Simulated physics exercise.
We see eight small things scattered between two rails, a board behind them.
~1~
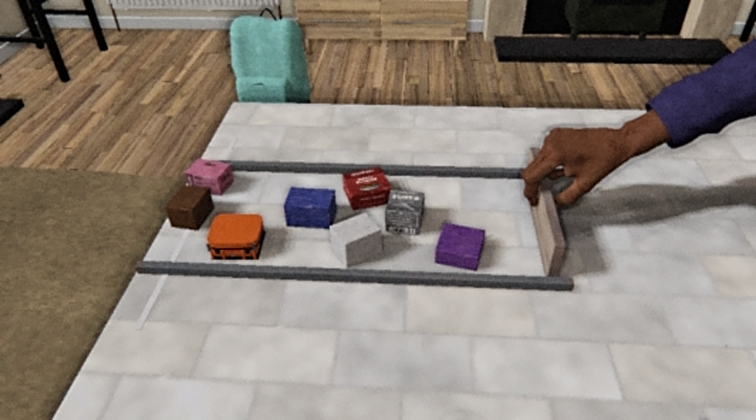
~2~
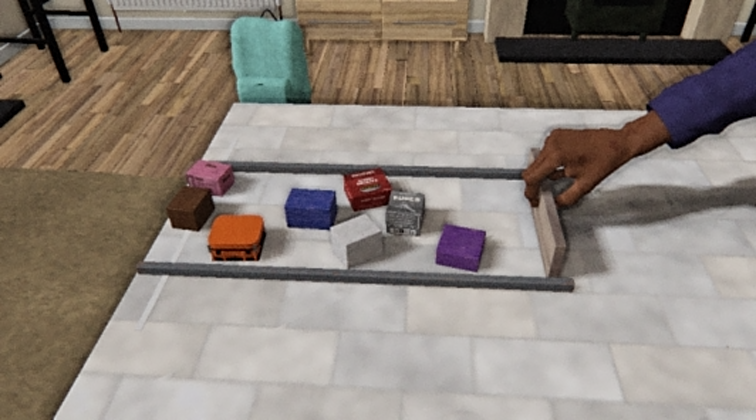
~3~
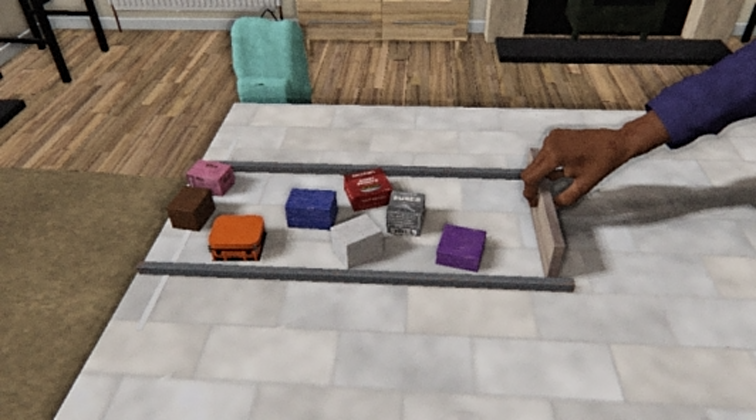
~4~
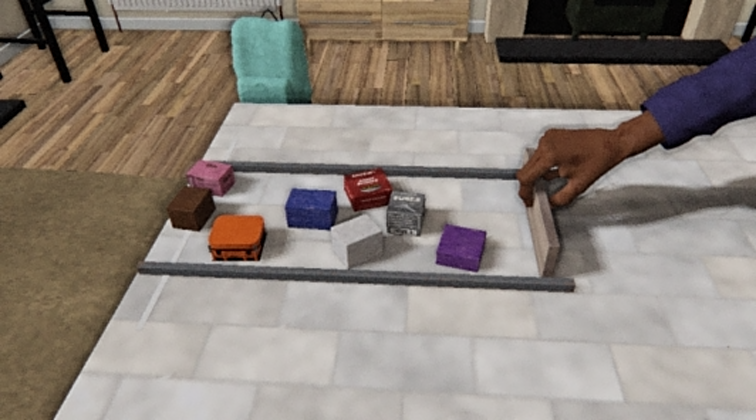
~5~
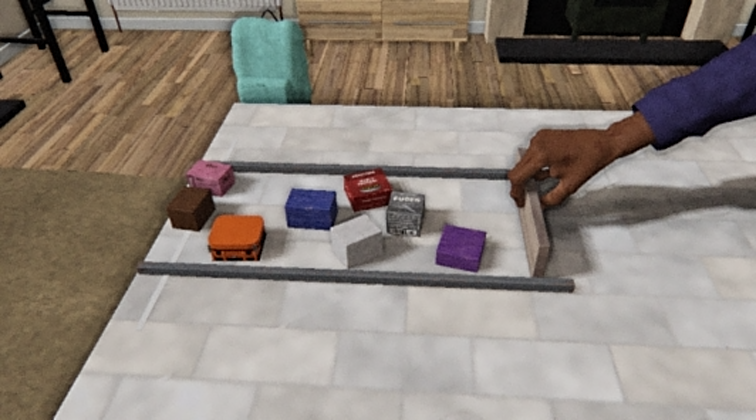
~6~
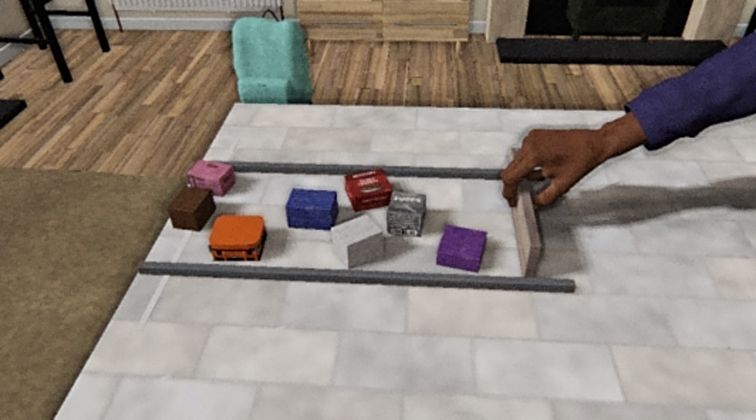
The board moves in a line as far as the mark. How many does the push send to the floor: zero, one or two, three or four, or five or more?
The number that fall off is five or more.
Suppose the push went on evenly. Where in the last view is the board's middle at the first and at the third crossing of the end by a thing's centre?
At (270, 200) for the first, at (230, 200) for the third.
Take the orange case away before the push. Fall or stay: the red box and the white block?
The red box survives, the white block is lost.
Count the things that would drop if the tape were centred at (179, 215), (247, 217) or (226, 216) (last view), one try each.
In that order 8, 2 and 3.
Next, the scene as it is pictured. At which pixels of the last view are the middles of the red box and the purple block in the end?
The red box stops around (192, 180); the purple block around (160, 240).
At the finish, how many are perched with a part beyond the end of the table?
That would be 3.
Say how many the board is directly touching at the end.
That makes 3.
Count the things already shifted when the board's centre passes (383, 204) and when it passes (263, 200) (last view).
At the one place 4, at the other 7.
A little later, none off yet; brown block at rest near (192, 208); pink box at rest near (212, 178); orange case at rest near (239, 239).
Next, none off yet; brown block at rest near (190, 207); pink box at rest near (212, 178); orange case shifted a little near (215, 235).
Later still, one off so far; brown block dropping near (161, 262); pink box shifted a little near (198, 180); orange case on its side near (138, 264).
When it is over, the number that fall off is five or more; down, white block, blue block, orange case, pink box and brown block.
